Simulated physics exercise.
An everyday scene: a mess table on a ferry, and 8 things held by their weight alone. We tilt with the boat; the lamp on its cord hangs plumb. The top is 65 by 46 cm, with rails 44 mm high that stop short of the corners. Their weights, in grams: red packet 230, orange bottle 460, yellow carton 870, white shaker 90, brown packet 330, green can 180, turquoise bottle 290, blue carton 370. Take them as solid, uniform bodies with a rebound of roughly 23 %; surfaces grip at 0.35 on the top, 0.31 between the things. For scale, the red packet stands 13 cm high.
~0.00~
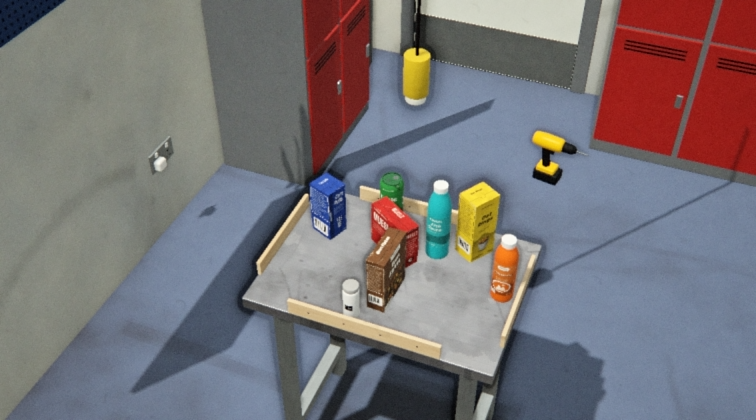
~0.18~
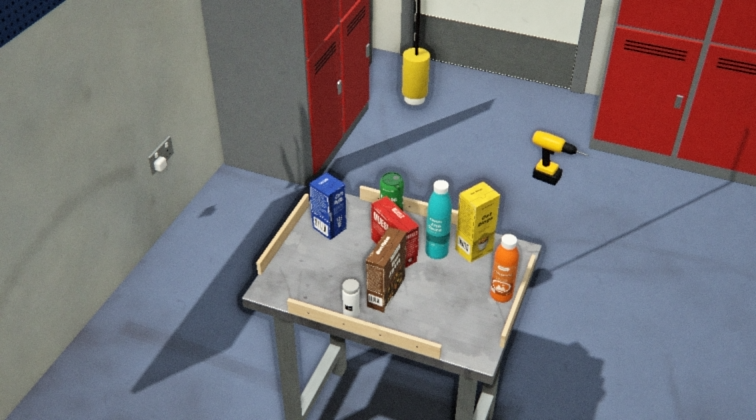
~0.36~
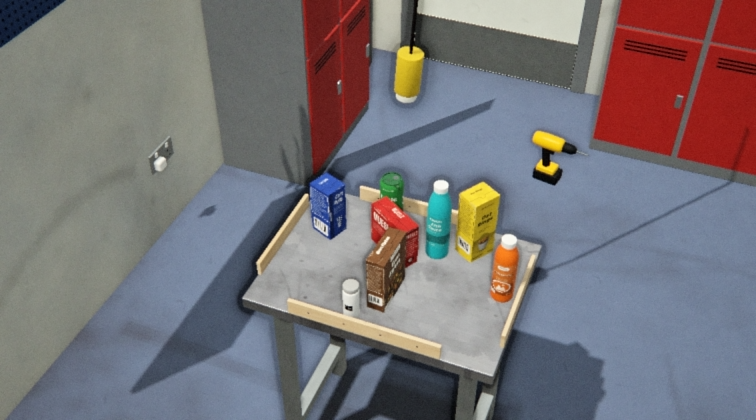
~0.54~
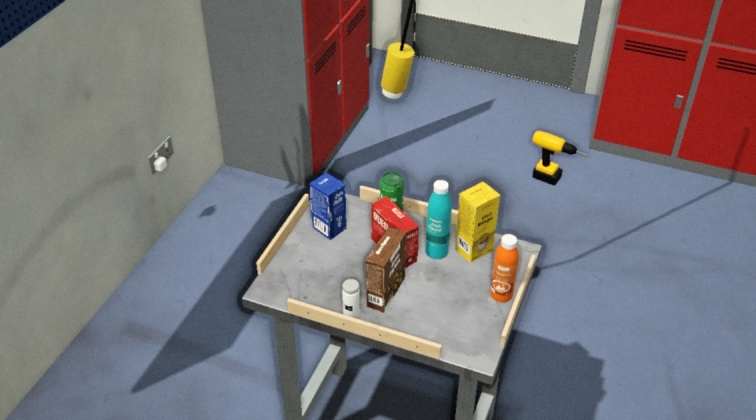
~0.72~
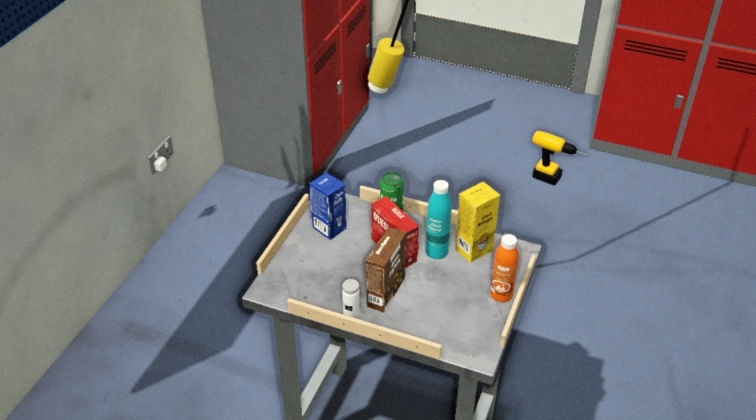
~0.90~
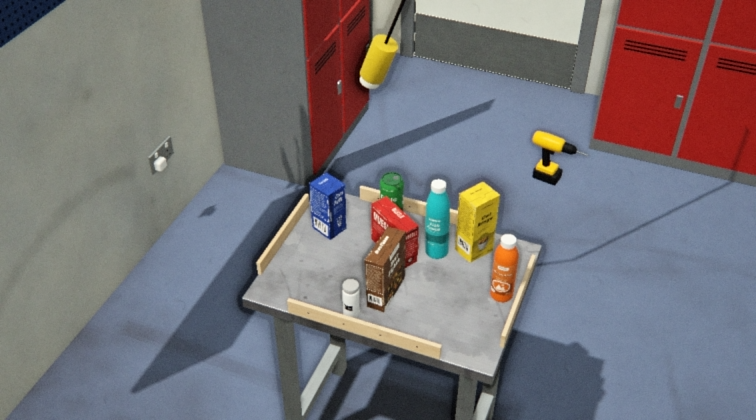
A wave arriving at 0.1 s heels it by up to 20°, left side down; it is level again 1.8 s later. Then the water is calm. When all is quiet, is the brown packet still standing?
The brown packet topples.
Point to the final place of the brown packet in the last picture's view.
Around (317, 268).
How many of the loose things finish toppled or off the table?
In all, 5.
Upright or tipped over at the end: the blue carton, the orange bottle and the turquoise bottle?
The blue carton is still upright; the orange bottle topples; the turquoise bottle tips over.
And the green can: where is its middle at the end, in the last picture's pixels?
At about (344, 195).
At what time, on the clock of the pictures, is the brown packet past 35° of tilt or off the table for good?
Near 1.2 s.
By 1.20 s, heel 18°, left side down; brown packet rocked 44° off its seat near (363, 263); turquoise bottle rocked 36° off its seat; orange bottle rocked 14° off its seat.
By 1.30 s, heel 15°, left side down; brown packet on its side near (341, 271); turquoise bottle rocked 65° off its seat; orange bottle rocked 33° off its seat.
By 1.40 s, heel 12°, left side down; brown packet on its side near (328, 268); turquoise bottle on its side; orange bottle rocked 73° off its seat.
By 1.60 s, heel 5°, left side down; brown packet on its side near (317, 268); orange bottle on its side; turquoise bottle on its side.
When it is over (2.8 s), lying over on the table, red packet, orange bottle, brown packet, green can and turquoise bottle; the other 3 within 5 cm of the start. End places, in pixels of the last picture, brown packet near (317, 268).
